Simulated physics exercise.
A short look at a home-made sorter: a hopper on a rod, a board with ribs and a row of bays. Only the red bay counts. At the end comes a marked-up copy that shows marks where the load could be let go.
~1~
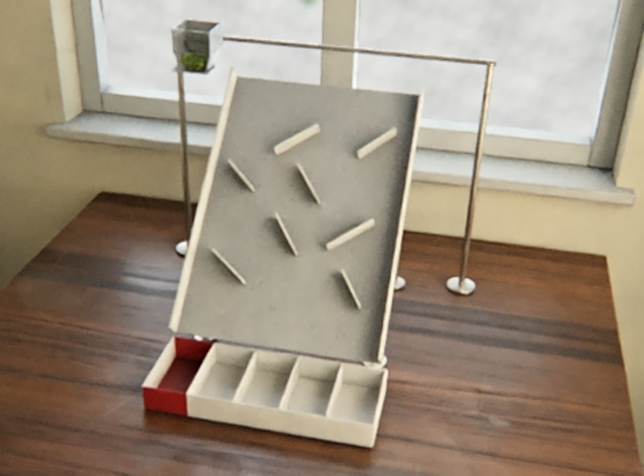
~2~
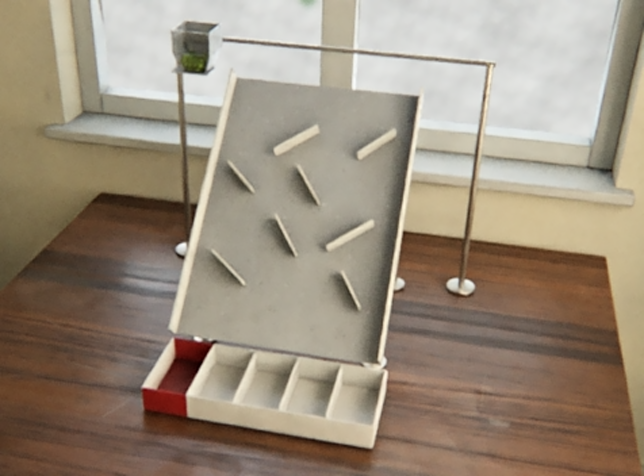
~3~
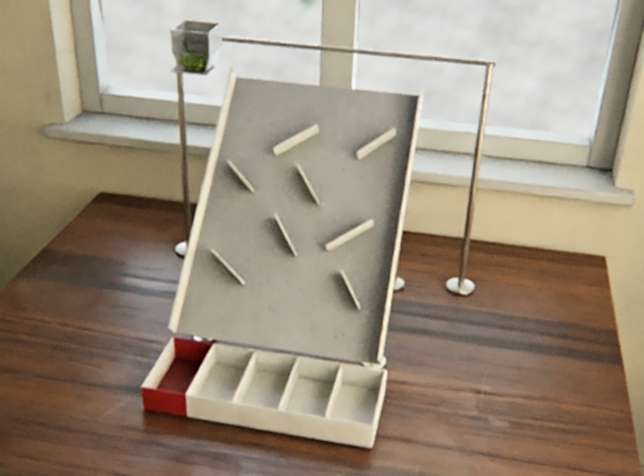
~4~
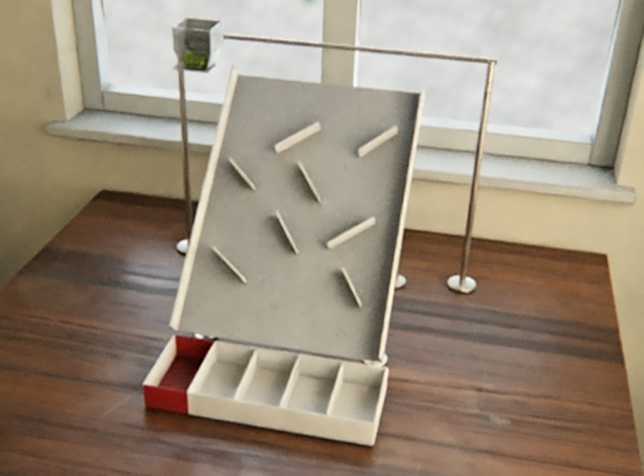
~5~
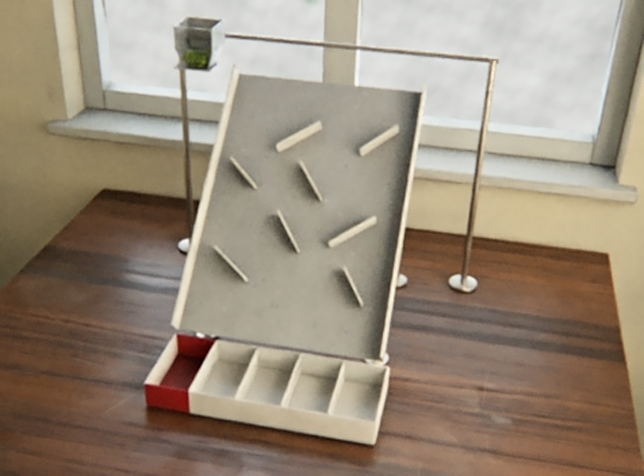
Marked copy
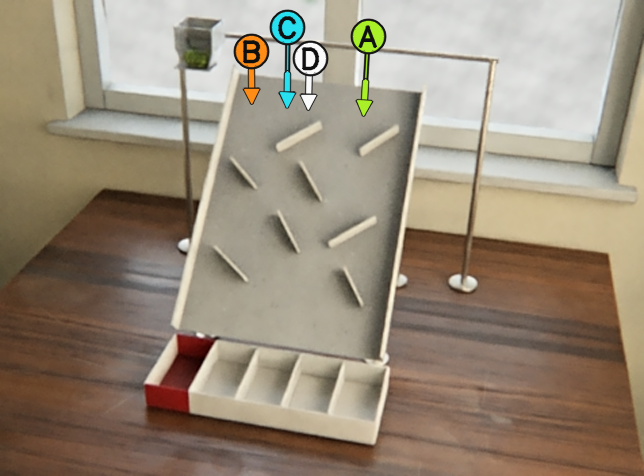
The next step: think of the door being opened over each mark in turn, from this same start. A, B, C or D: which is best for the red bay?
B beats the others.
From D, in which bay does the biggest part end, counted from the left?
The third.
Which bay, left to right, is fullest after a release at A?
The third.
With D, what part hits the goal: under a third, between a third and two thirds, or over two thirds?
It is under a third.
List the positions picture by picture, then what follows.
In the first picture, hopper at (199, 59), dried peas, door shut.
In the second picture, ribs (273, 149) to (317, 125), (358, 153) to (395, 129), (228, 161) to (251, 187).
In the third picture, ribs (298, 164) to (317, 199), (275, 214) to (295, 252), (326, 246) to (373, 220).
In the fourth picture, ribs (213, 247) to (243, 278), (343, 268) to (360, 304).
In the fifth picture, red bay at (168, 396), number 1 of 5 from the left.
On the marked copy, mark A meets the board at (363, 110); mark B meets the board at (251, 98); mark C meets the board at (287, 101); mark D meets the board at (308, 104).
If A is chosen, a stray few in the red bay, nearly all in other bays, a stray few outside the box.
If B is chosen, about a third in the red bay, about half in other bays, a small part outside the box.
If C is chosen, a stray few in the red bay, most in other bays, a small part outside the box.
If D is chosen, a stray few in the red bay, most in other bays, about a quarter outside the box.
